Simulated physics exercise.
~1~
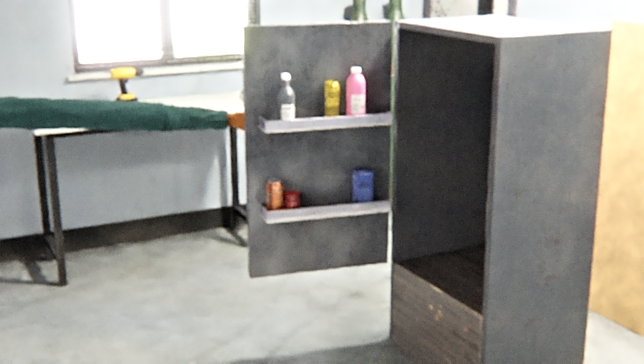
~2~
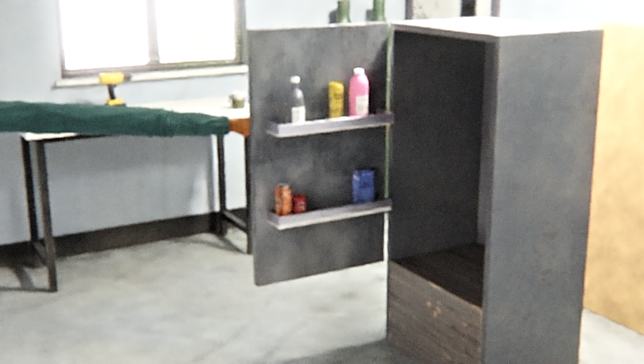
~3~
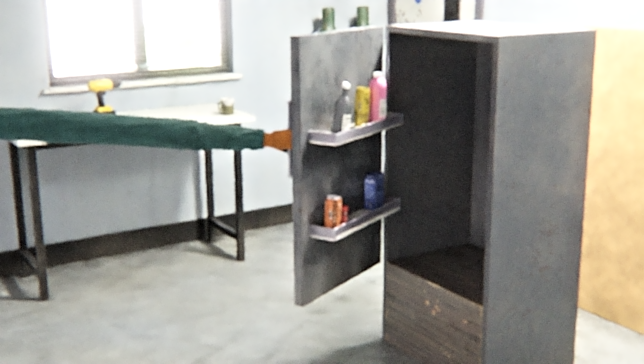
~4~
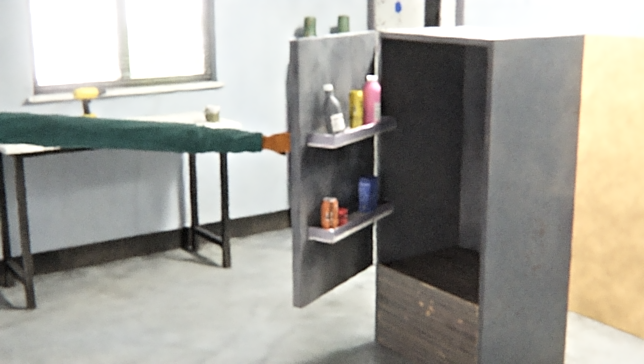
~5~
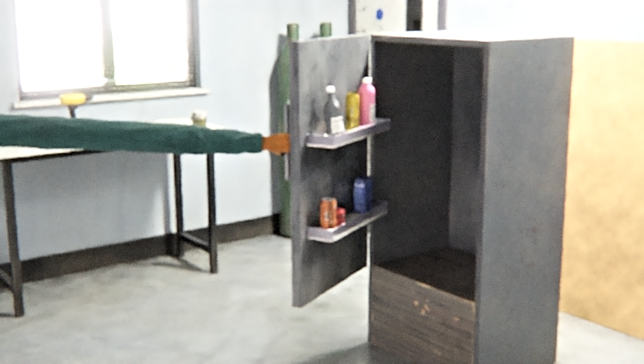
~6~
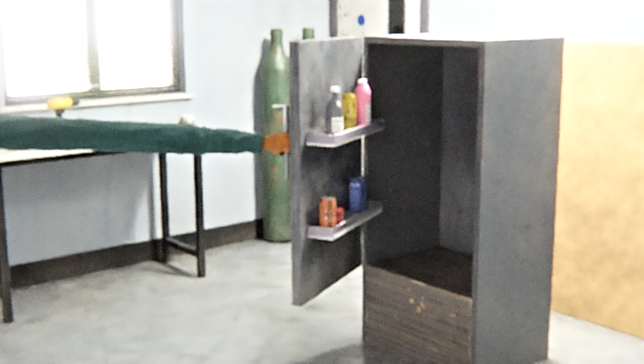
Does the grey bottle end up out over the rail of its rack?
No, the grey bottle only tilts a little when the door stops, and it ends up standing in the upper rack behind the rail.
In a pale-walled room with a bright window, a dark locker stands with its door wide open, bottles, cans and a carton sitting in two racks on the inside. A table draped in green cloth, with a yellow drill on top, stands to the left. The door swings partway towards shut and stops short, level with the orange tip at the end of the green cloth. The grey bottle in the upper rack tilts a little, then settles upright again. As the view drifts gently sideways, the door stays half open with everything still in the racks.
